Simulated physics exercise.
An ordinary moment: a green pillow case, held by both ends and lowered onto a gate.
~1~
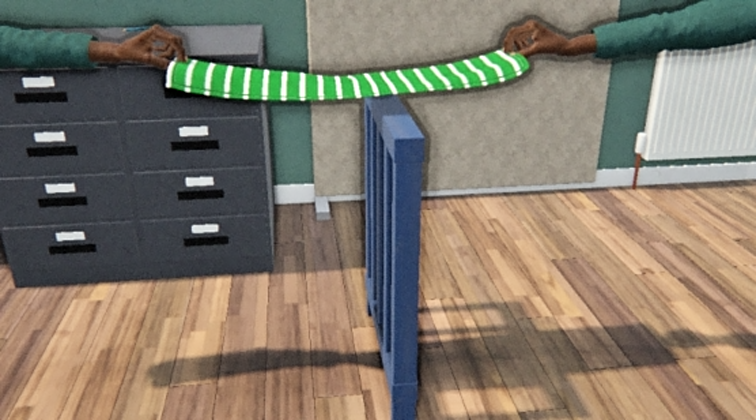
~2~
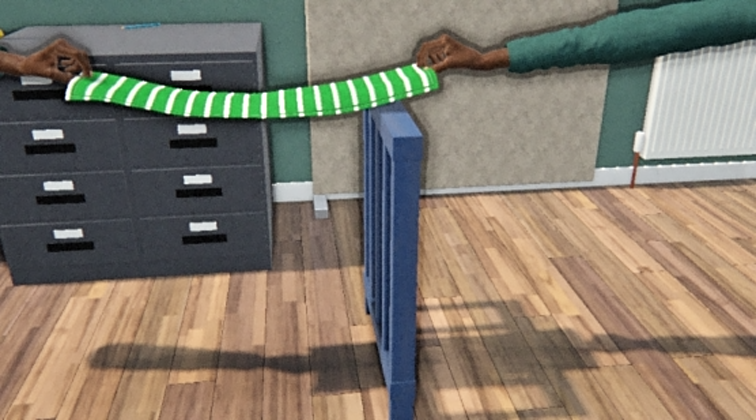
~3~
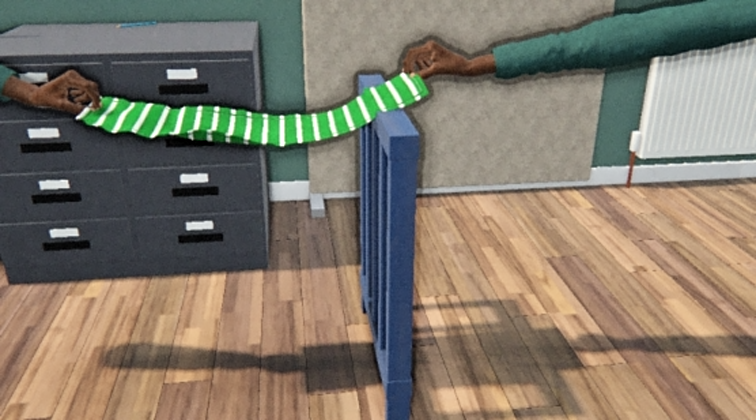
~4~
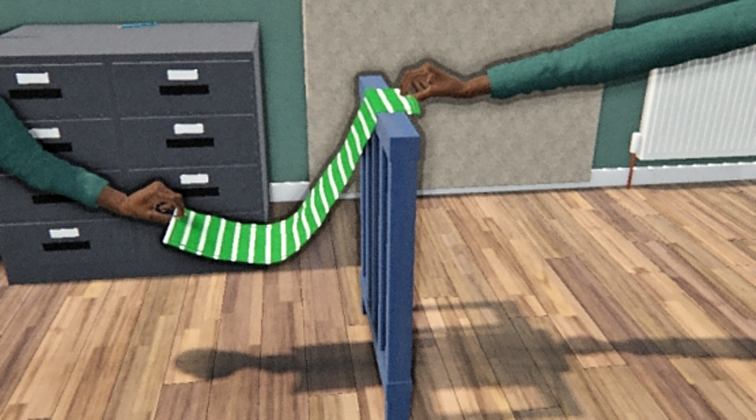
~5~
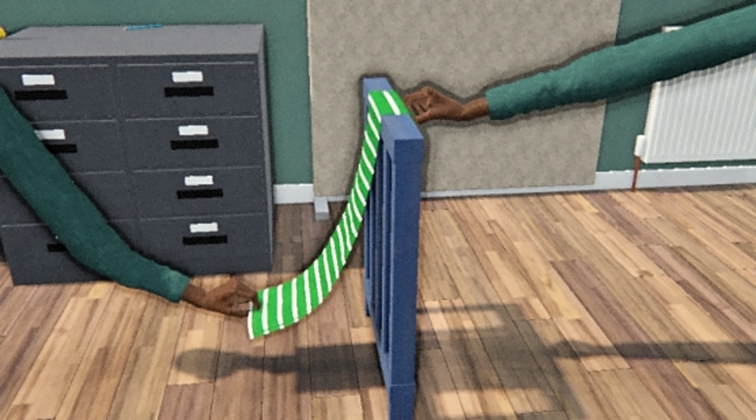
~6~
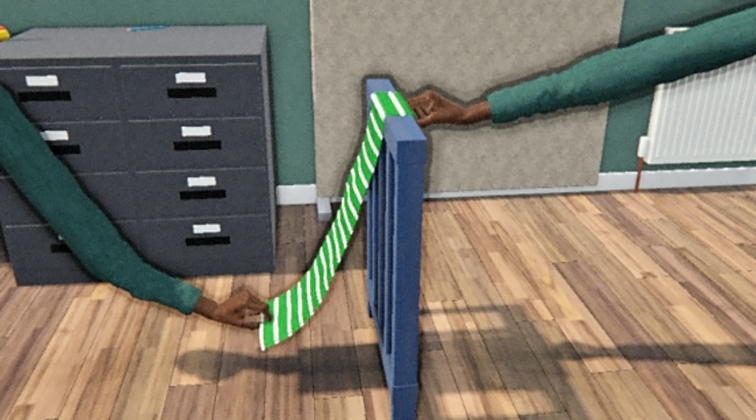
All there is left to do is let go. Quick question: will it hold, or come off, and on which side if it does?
Comes off on the left.
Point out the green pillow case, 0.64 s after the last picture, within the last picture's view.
Its middle lands around pixel (340, 366).
Then, 0.36 s later than the last view, pillow case clear of the top and falling near (338, 316).
Then, 0.64 s later than the last view, pillow case in a heap on the floor near (340, 366).
Finally, pillow case in a heap on the floor near (340, 368). The green pillow case drops leftwards.
